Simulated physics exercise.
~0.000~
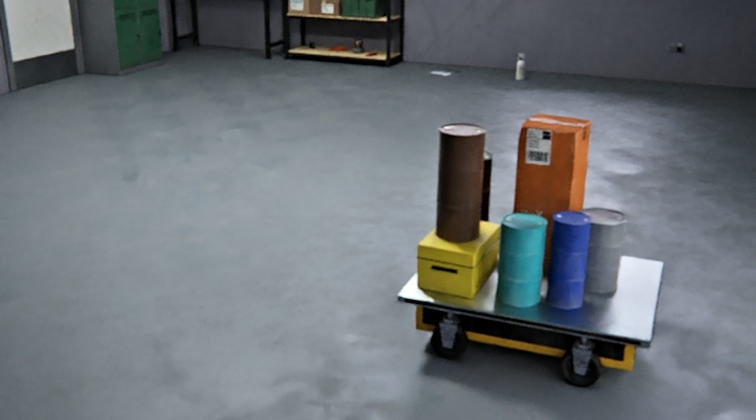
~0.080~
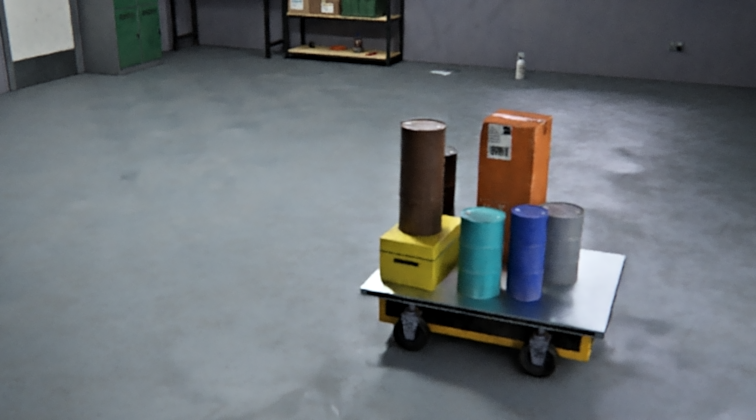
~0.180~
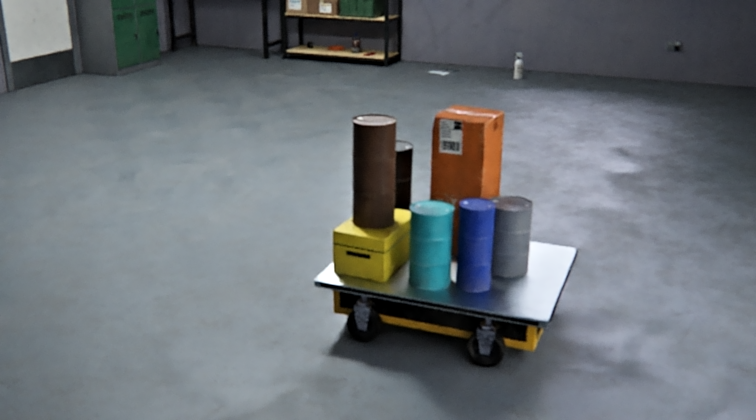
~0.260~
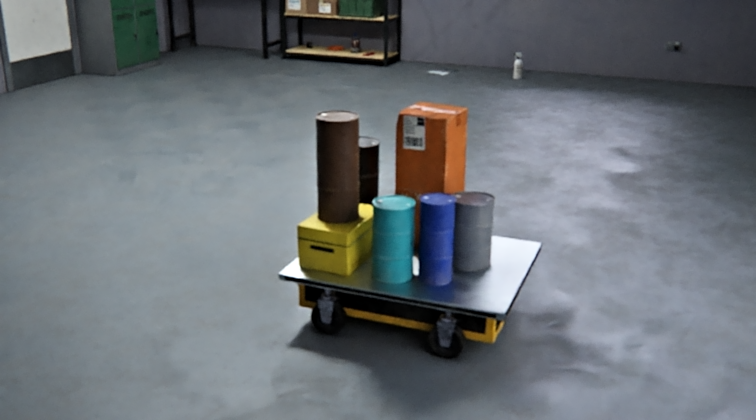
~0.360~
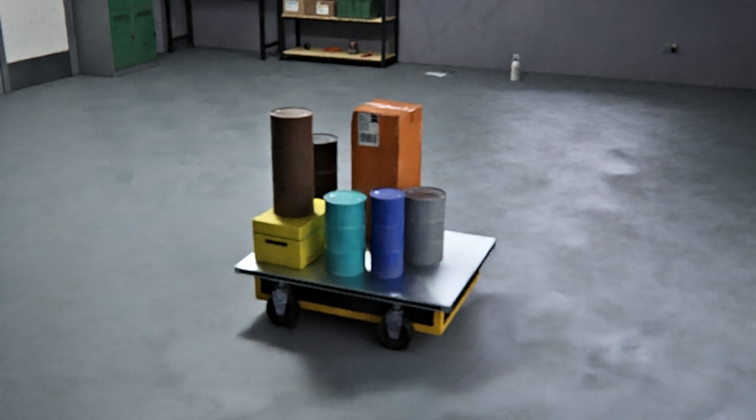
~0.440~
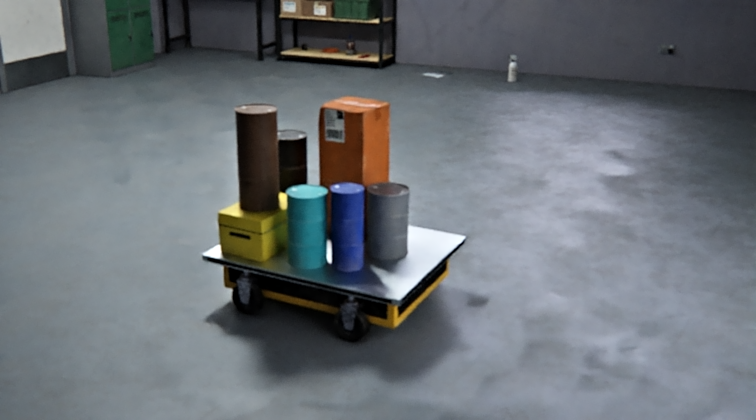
At the start, a flat wheeled cart stands at the right of a grey-floored room, carrying a yellow toolbox with a brown canister on top, an orange box and several other canisters. It then rolls steadily leftward and slightly away, turning a little, while the load keeps its arrangement.
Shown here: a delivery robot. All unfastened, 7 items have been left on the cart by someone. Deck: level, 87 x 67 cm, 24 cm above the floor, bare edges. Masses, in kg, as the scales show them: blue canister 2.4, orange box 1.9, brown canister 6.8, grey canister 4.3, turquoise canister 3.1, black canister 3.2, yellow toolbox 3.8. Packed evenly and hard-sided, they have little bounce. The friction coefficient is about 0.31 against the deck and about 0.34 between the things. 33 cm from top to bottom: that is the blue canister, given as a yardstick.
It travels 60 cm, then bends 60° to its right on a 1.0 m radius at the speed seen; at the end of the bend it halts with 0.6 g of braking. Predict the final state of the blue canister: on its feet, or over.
It pitches down.
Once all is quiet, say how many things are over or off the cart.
That makes 5.
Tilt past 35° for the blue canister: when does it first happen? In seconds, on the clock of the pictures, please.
Around 1.1 seconds.
After 0.64 s, 122 cm covered, turned 27°; blue canister moved 5 cm near (266, 204); black canister moved 24 cm; brown canister moved 23 cm.
After 0.94 s, 179 cm covered, turned 58°; blue canister, brown canister, turquoise canister and yellow toolbox now off the cart; black canister moved 55 cm; orange box moved 22 cm.
After 1.24 s, 222 cm covered, turned 60°; black canister now off the cart; orange box moved 24 cm; grey canister moved 9 cm.
After 1.54 s, 225 cm covered, turned 60°, stopped; orange box moved 37 cm; grey canister moved 27 cm.
In the end (2.1 s), off the cart and tipped over, blue canister, brown canister, turquoise canister, black canister and yellow toolbox; not toppled but over 10 cm from the start, orange box and grey canister.
